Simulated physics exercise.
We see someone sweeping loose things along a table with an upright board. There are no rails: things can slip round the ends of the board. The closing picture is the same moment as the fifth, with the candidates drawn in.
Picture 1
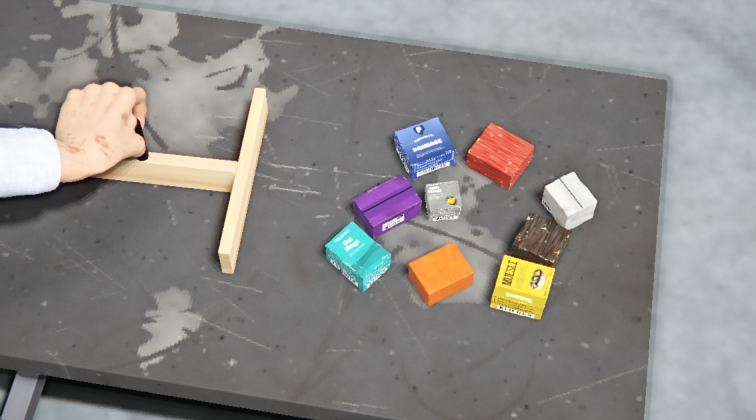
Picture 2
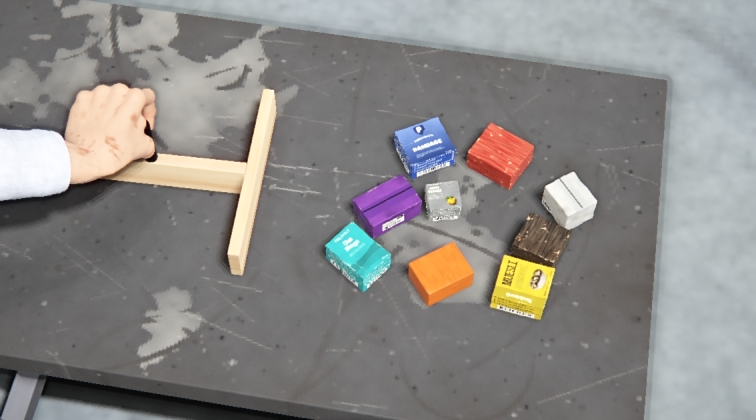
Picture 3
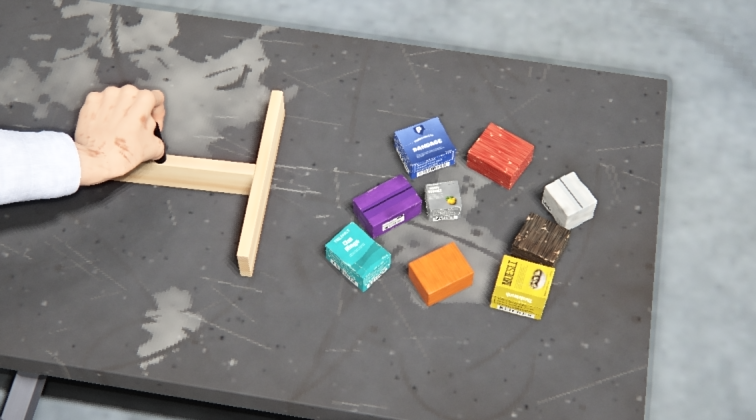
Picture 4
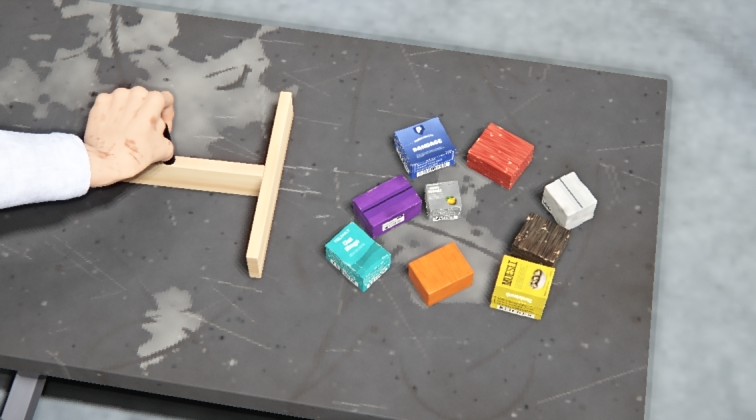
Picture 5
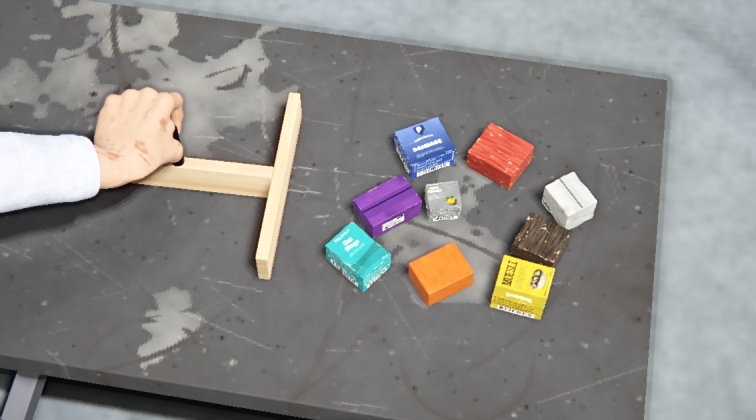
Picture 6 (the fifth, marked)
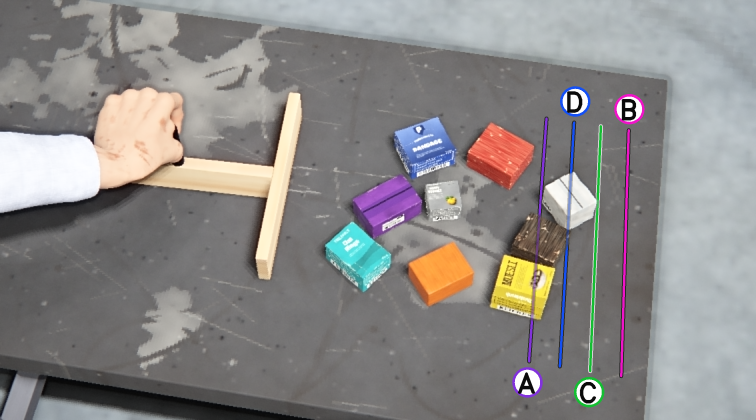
A dark, scratched and stained tabletop fills the view, seen from above at a slight angle, with grey fabric-like surroundings beyond its edges. A hand in a white sleeve grips a pale wooden T-shaped board at left, while blue, red, white, purple, grey, turquoise, orange, dark brown and yellow blocks and packets cluster at right. The hand slides the board slowly rightward, touching none of them, while the camera stays still.
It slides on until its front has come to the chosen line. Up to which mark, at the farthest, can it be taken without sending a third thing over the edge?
D is the last line within the limit.
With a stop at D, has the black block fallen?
No.
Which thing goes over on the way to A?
The yellow packet.
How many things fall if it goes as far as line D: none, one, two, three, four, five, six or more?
In all, two.
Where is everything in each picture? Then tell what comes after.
The first frame shows orange block (441, 274); blue box (425, 148); white box (569, 202).
The second frame shows board (251, 168); turquoise box (358, 257).
The third frame shows board (260, 170); yellow packet (523, 287).
The fourth frame shows board (270, 171); black block (541, 244).
The fifth frame shows board (279, 172); orange block (441, 274); blue box (425, 148); white box (569, 202).
On the marked copy, A at (538, 233); B at (625, 246); C at (596, 242); D at (567, 238).
Taking D. A third of the way, board (382, 188); orange block (460, 281); turquoise box (413, 263).
Two thirds of the way, board (487, 203); yellow packet (611, 306); white box (587, 204).
When it is over, board (567, 215); yellow packet over the edge; white box over the edge; two fallen.
As for the rest, A is within the limit but short; B drops six; C drops five.
